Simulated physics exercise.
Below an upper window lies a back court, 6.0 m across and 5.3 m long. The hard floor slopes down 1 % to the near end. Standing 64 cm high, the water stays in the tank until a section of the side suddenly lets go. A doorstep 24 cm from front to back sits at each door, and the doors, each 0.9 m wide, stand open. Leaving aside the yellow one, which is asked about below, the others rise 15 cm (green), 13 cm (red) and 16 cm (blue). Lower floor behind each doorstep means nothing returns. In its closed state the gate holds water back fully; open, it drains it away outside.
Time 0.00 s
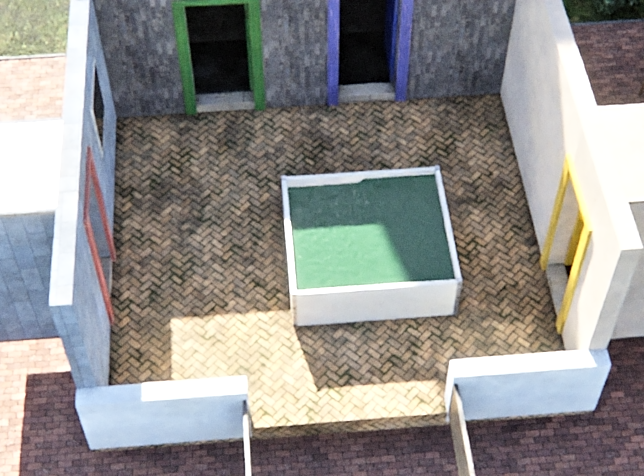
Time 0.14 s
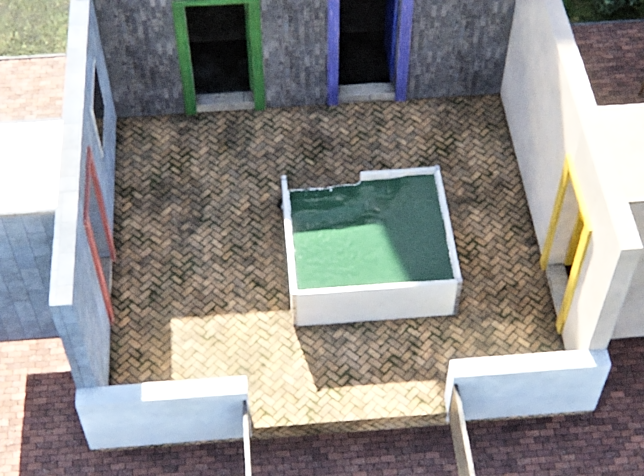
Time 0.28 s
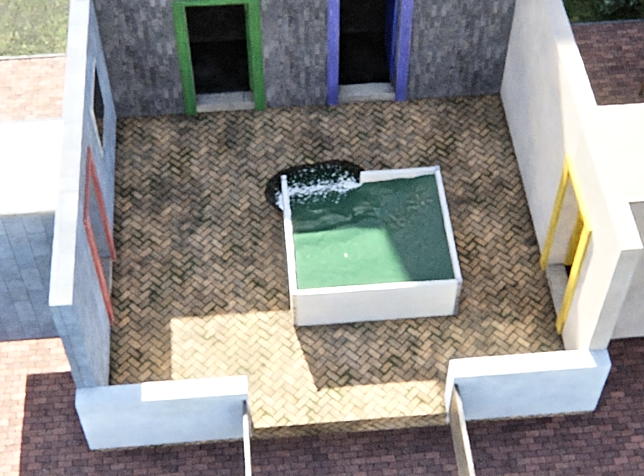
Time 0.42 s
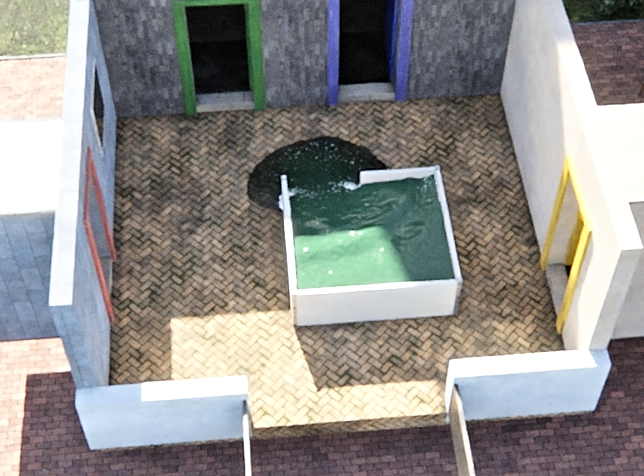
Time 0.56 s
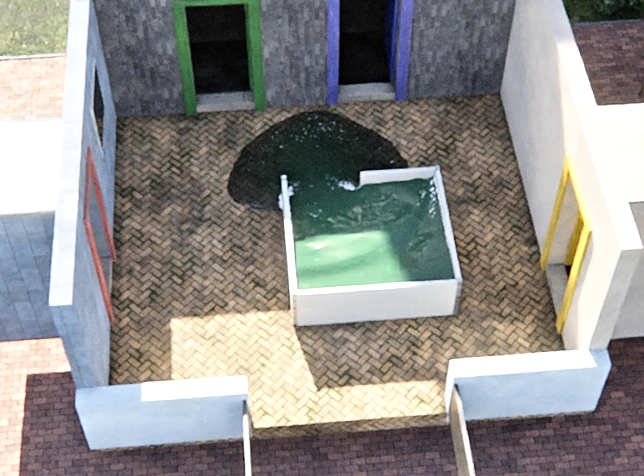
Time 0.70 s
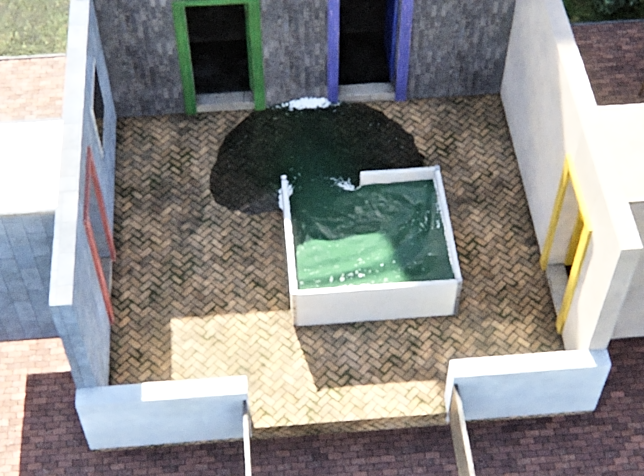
In a walled courtyard with herringbone paving, part of the far side of a white tank of green water opens, and water pours out, spreading in a widening dark pool until it reaches the grey back wall.
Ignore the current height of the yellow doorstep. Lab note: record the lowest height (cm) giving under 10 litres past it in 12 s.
Lowest height: 7.5 cm.
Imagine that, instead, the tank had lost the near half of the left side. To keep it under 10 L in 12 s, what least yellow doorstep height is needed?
Then roughly 7.0 cm.
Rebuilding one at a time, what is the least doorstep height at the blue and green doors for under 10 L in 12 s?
About 23 cm at blue and 22 cm at green.
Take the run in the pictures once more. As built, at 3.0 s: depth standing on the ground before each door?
Green door 19 cm, red door 3 cm, yellow door 0 cm, blue door 19 cm.
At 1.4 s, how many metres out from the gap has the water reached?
Roughly 3.0 m from the gap.
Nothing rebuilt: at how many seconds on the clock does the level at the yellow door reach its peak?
About 10.5 seconds.
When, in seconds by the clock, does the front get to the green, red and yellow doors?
Green 0.9 s, red 2.8 s, yellow 3.6 s.
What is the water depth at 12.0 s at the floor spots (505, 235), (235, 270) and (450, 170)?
In that order: 4, 6 and 3 cm.
After 1.4 s water covers 25 % of the floor, deepest (34 cm) near (292, 109); it has not reached the yellow door.
After 3.0 s water covers 40 % of the floor, deepest (30 cm) near (117, 129); it has not reached the yellow door.
After 12.0 s water covers 100 % of the floor, deepest (12 cm) near (109, 421); 9 cm at the yellow door, 0 litres in over its 15 cm doorstep.
At the yellow door as built, the water arrived by 3.6 s and peaked near 10 cm at 10.6 s.
Run again over the same 12 s with other heights there, 18 litres in over 6.5 cm, 5 litres over 8.5 cm. The limit of 10 litres is kept from about 7.5 cm up.
